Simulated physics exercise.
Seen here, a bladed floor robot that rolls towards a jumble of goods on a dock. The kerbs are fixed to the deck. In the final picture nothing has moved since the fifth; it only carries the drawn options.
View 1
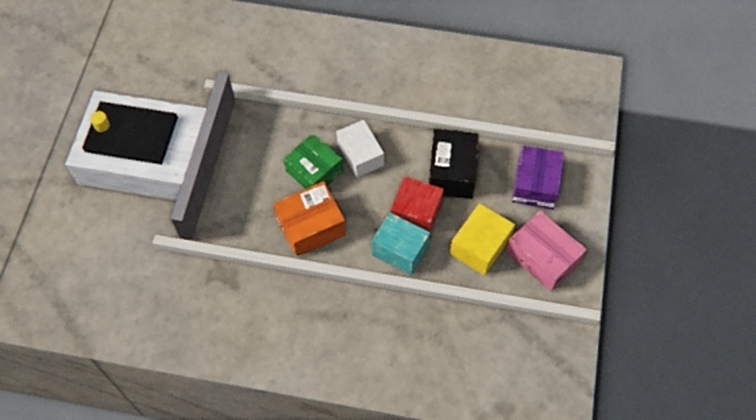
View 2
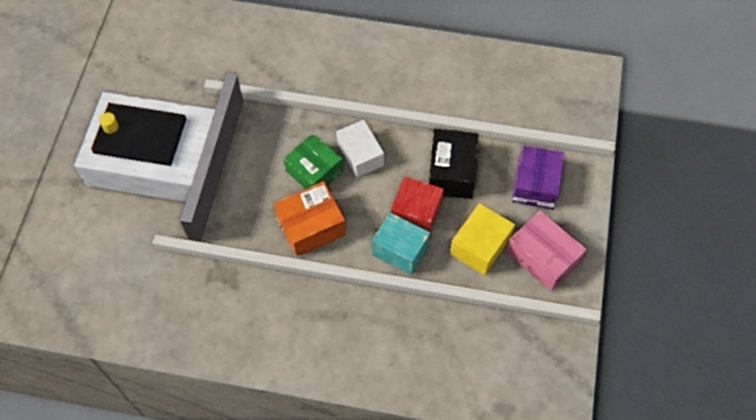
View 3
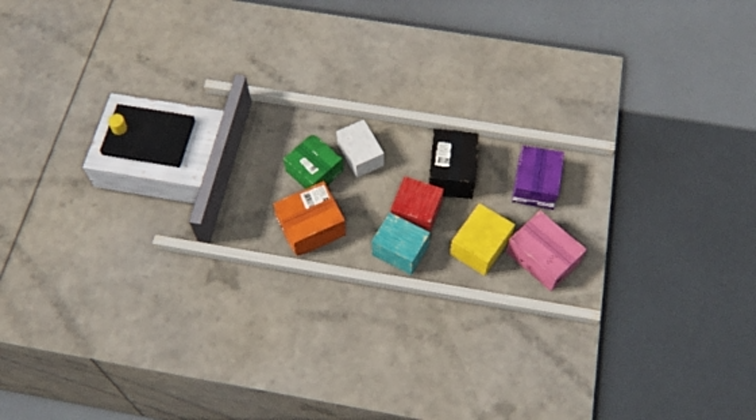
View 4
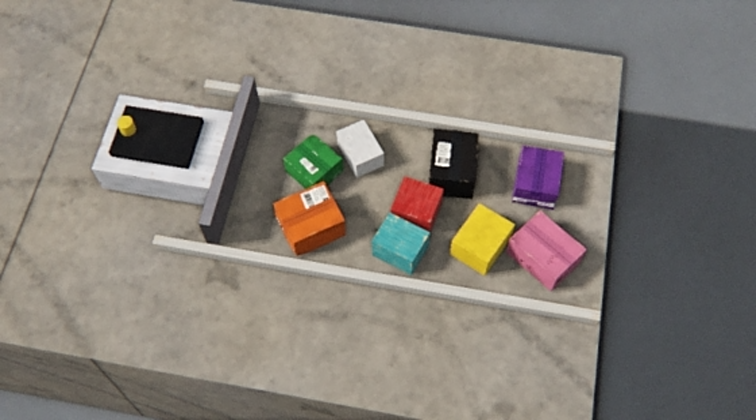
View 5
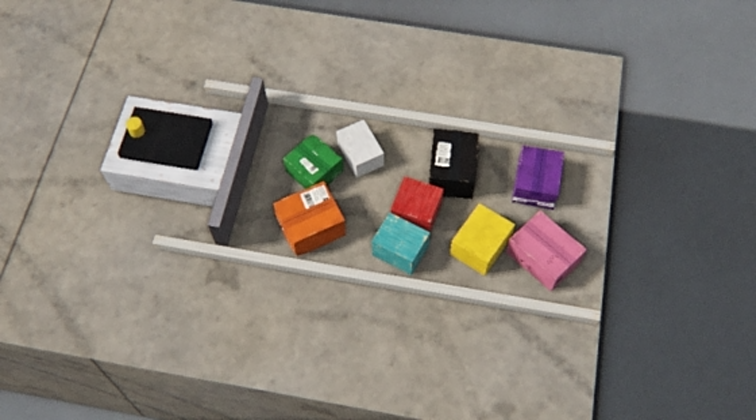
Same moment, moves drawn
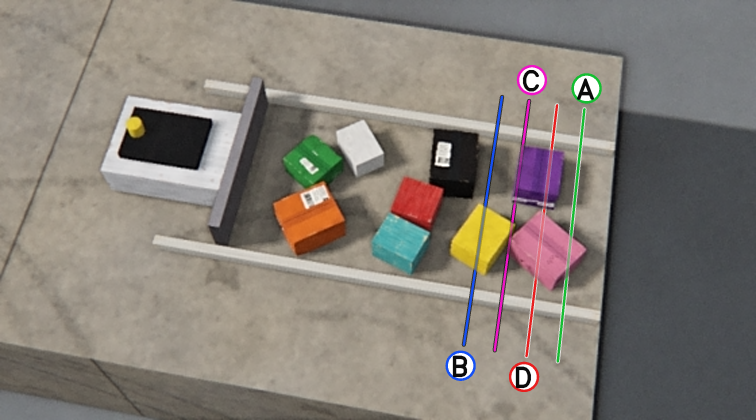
A white bladed machine with a black top and yellow knob sits at the left of a stone-like dock, seen from a fixed, high, slightly tilted view. Between two pale rails lie green, white, orange, red, turquoise, black, yellow, purple and pink boxes, with grey ground beyond the right edge. The machine rolls slowly a short way right, blade first, while the boxes stay still.
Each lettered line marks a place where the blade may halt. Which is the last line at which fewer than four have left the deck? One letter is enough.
As far as mark C.
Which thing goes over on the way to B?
The pink box.
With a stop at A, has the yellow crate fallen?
Yes.
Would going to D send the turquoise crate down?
By then, yes.
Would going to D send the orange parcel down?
By then, no.
On the marked copy, A at (572, 227); B at (484, 213); C at (513, 217); D at (543, 222).
With C. Early on, robot (268, 154); turquoise crate (422, 252); orange parcel (365, 237).
Further on, robot (367, 170); pink box (593, 239); purple box (557, 181).
At the end, robot (445, 182); pink box over the edge; purple box over the edge; three fallen.
As for the rest, A drops six; B is within the limit but short; D drops five.
